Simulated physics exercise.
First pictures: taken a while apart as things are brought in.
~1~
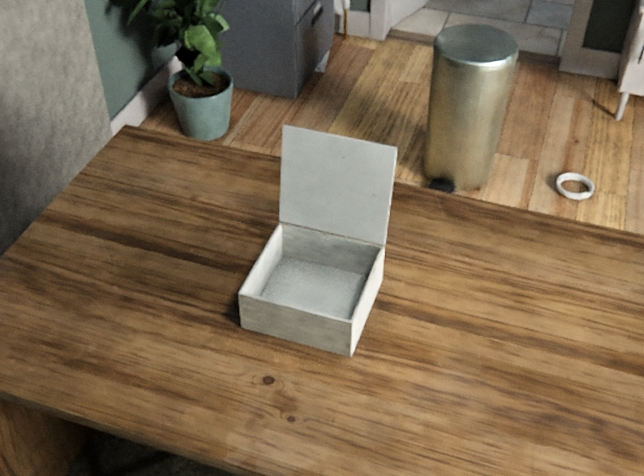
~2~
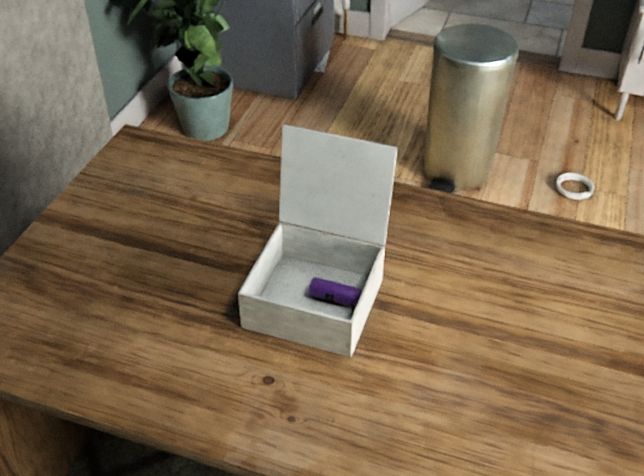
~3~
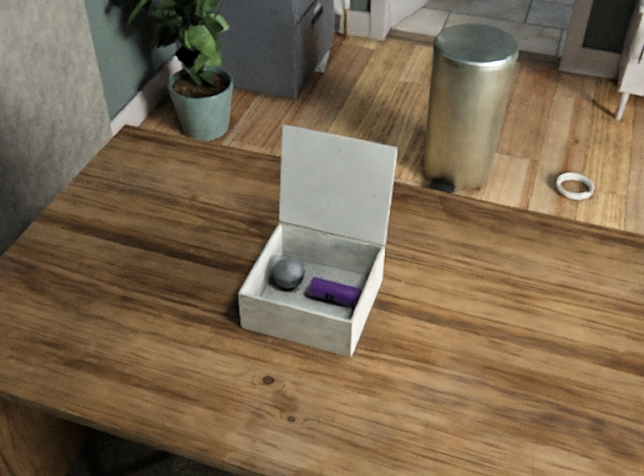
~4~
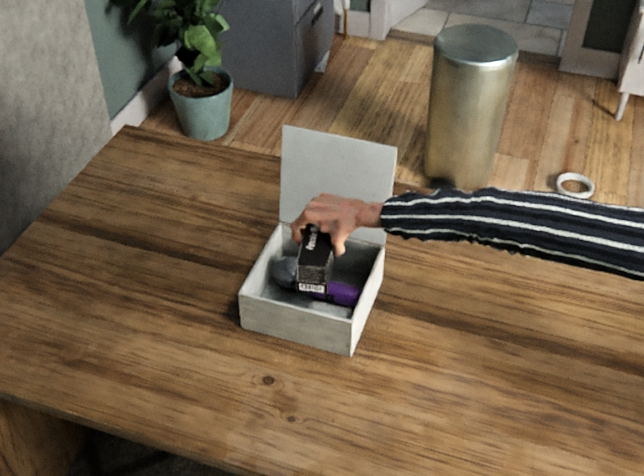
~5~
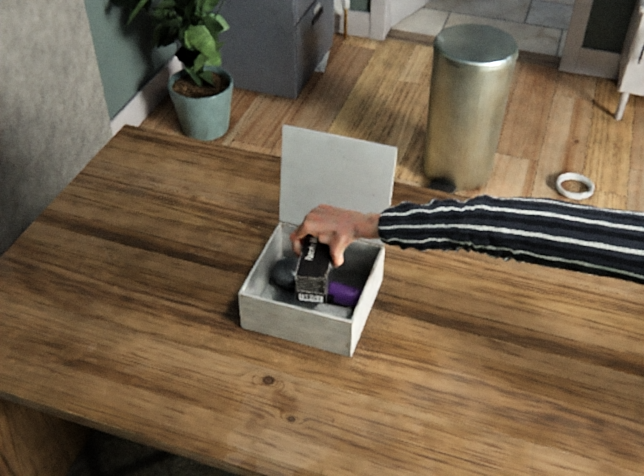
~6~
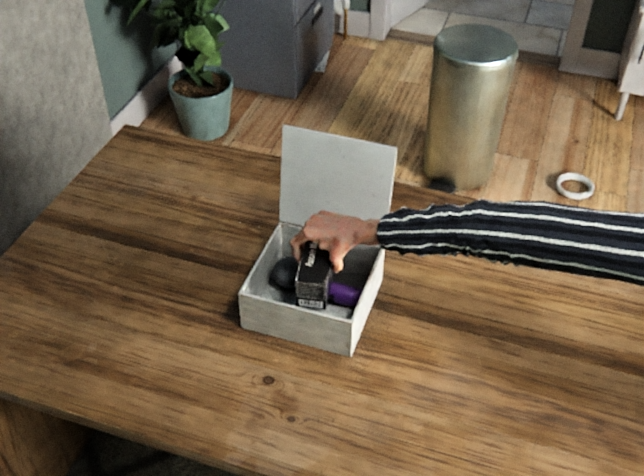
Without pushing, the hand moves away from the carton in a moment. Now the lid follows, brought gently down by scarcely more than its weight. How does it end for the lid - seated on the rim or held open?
For the lid it ends held open.
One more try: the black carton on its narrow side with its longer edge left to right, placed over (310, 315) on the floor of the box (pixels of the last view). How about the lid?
Packed like that, it goes down completely.
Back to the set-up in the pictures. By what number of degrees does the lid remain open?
Roughly 35°.
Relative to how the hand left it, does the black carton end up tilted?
The black carton ends up tilted.
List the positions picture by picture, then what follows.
In the first picture, the last thing is not in view yet.
In the second picture, the last thing is not in view yet.
In the third picture, the last thing is not in view yet; grey ball (289, 272).
The fourth picture shows coming down; black carton (319, 250).
The fifth picture shows coming down; black carton (318, 260).
The sixth picture shows put in, still held; black carton (318, 266).
Then, 0.40 s past the last view, black carton rocked 25° from its first pose near (316, 277); purple shaker displaced a little.
Then, 1.30 s past the last view, lid 78° above the rim; black carton rocked 24° from its first pose near (315, 276); purple shaker displaced a little.
Then, 1.60 s past the last view, lid 60° above the rim; black carton rocked 24° from its first pose near (315, 276); purple shaker displaced a little.
Then, 1.90 s past the last view, lid 40° above the rim; black carton rocked 23° from its first pose near (314, 280).
Finally, lid 36° above the rim; moved from the start, black carton; the other 2 still in place. Final places as the last picture's camera would see them, black carton near (312, 282).
